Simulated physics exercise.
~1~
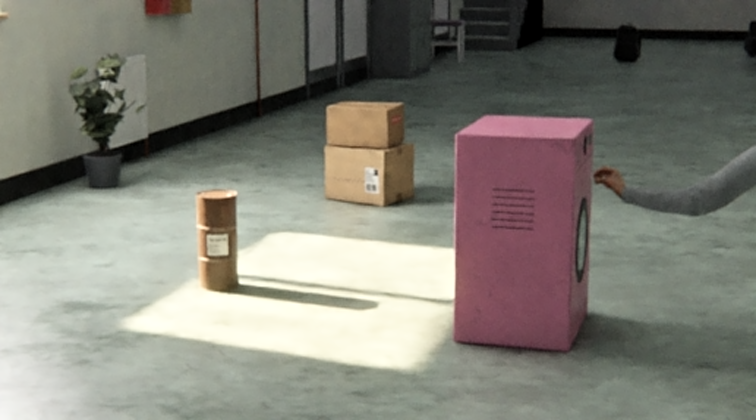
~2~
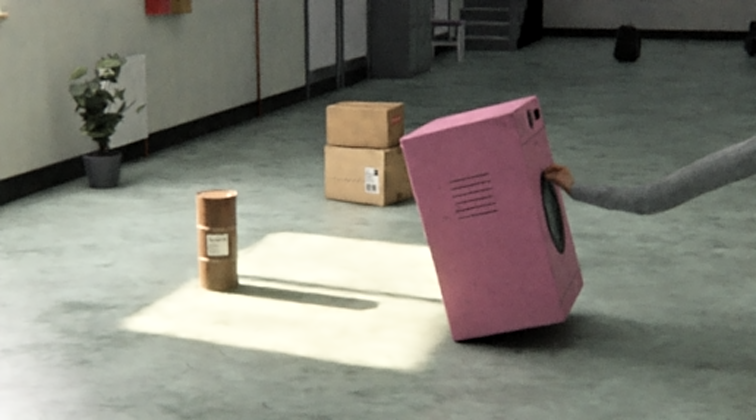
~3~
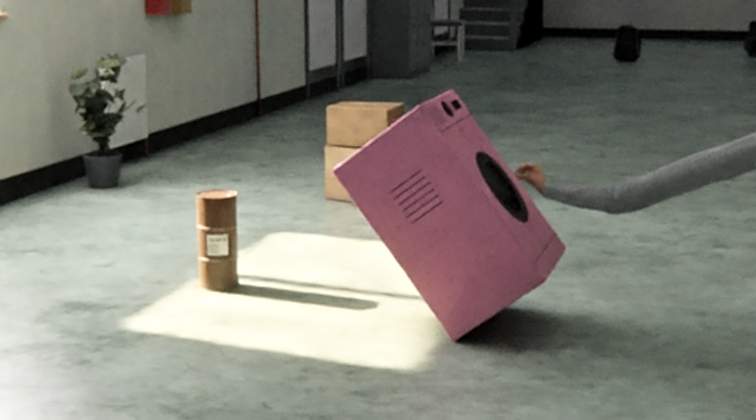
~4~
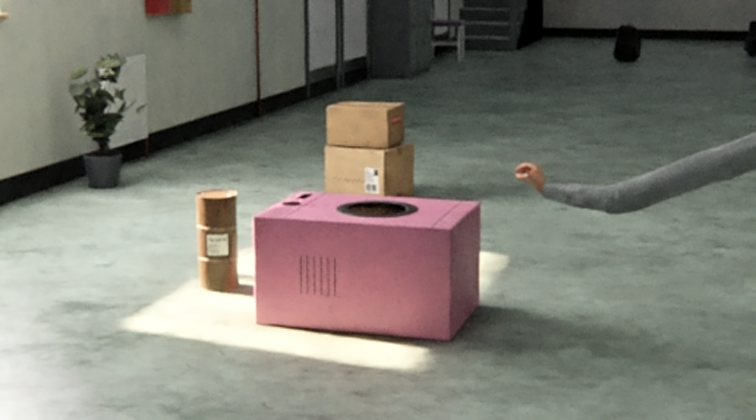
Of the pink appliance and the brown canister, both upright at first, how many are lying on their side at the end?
One of them is lying on its side, the pink appliance. The brown canister is still standing.
Pink appliance tipping left as a hand pushes it, then toppling onto its side while a brown canister stays standing.
